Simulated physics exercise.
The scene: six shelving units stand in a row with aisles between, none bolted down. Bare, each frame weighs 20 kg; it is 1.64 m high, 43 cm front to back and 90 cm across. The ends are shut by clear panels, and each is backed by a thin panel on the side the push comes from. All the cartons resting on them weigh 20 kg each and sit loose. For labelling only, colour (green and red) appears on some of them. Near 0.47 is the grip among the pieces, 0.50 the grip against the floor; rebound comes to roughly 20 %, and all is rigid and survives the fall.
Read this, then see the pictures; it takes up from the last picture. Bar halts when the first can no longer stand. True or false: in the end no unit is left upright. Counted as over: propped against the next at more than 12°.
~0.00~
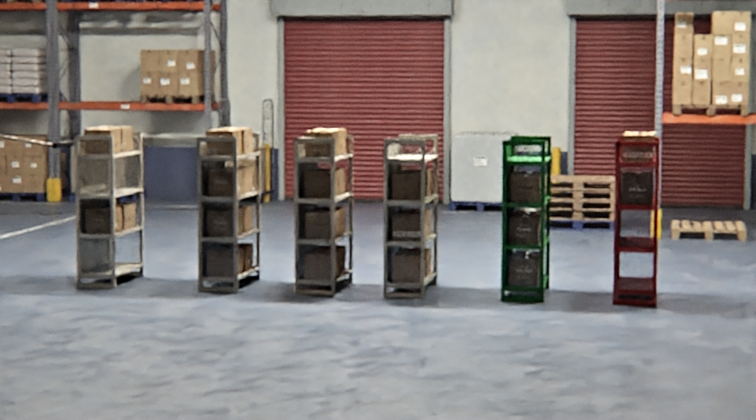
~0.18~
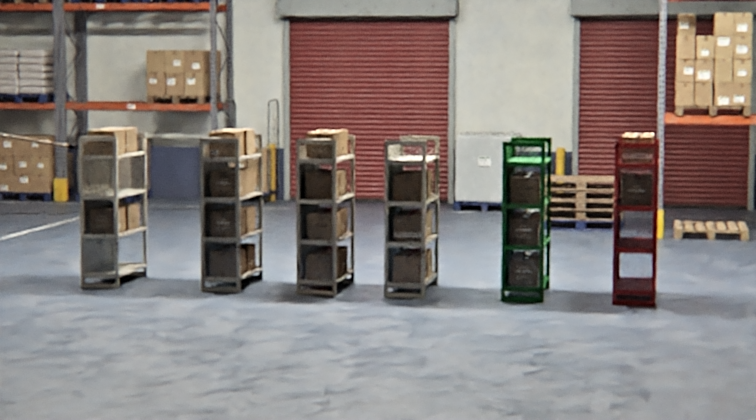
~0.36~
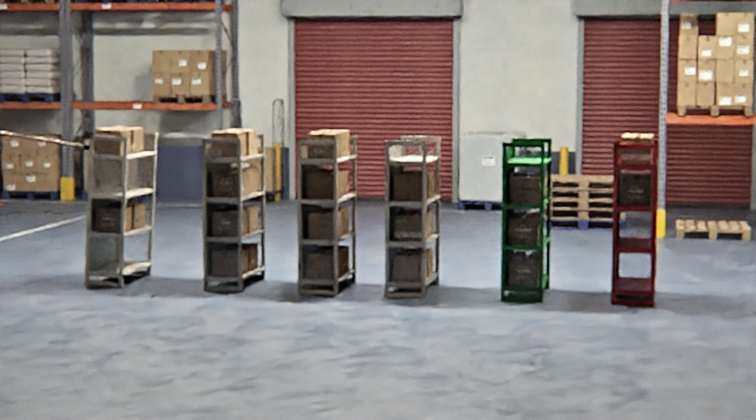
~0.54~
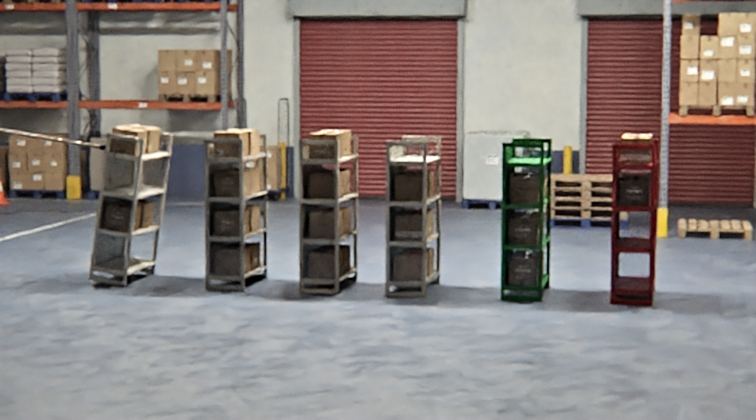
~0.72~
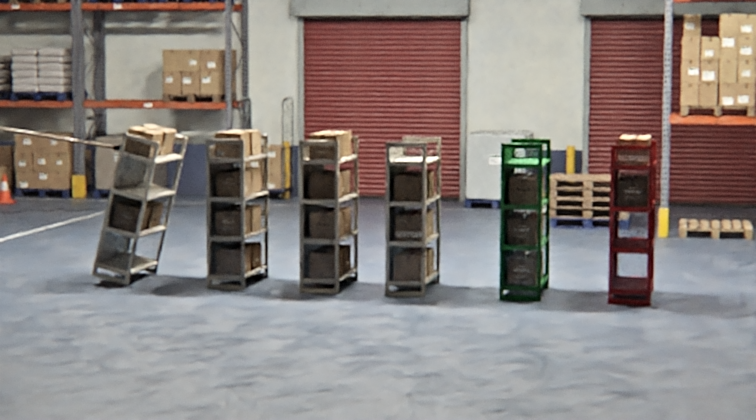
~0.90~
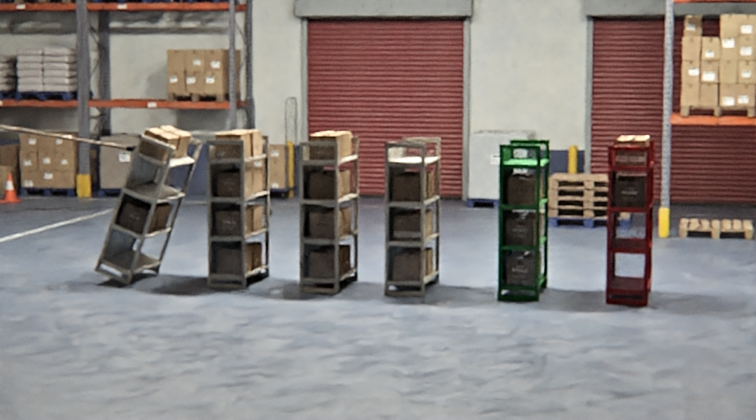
True.
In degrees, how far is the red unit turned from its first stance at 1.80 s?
Close to 0° of tilt compared with the start.
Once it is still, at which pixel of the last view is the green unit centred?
It comes to rest around (605, 238) in the last view.
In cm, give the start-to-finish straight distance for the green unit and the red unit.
Roughly green 90, red 140.
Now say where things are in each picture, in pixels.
In the first frame (each place is the centre of the face we see best; the camera moves round a little), pole end (54, 146) 19 cm from the first unit; green unit (523, 222); red unit (636, 224); the others all in place.
In the second frame, pole end (70, 147) 54 mm from the first unit; green unit (523, 222).
In the third frame, pole end (86, 147) pushing; green unit (523, 223); the others all in place.
In the fourth frame, pole end (101, 148) pushing; green unit (522, 222); the others all in place.
In the fifth frame, pole end (116, 148) pushing; green unit (521, 223); the others all in place.
In the sixth frame, pole end (128, 149) pushing; green unit (519, 223); red unit (628, 226); the others all in place.
By 1.80 s, 4 cartons spilt or dropped; none of the 5 other units over, 1 disturbed.
By 3.14 s, 10 cartons spilt or dropped; 2 of the 5 other units over.
By 4.02 s, 20 cartons spilt or dropped; 4 of the 5 other units over; green unit tilted 26°.
By 5.02 s, 28 cartons spilt or dropped; 5 of the 5 other units over; red unit tilted 72°; green unit tilted 57°.
When it is over (6.0 s), 28 cartons spilt or dropped; 5 of the 5 other units over; red unit lying flat; green unit tilted 57°. Not one is left standing. In pixels of the last frame, middles, red unit near (749, 282), green unit near (605, 238).
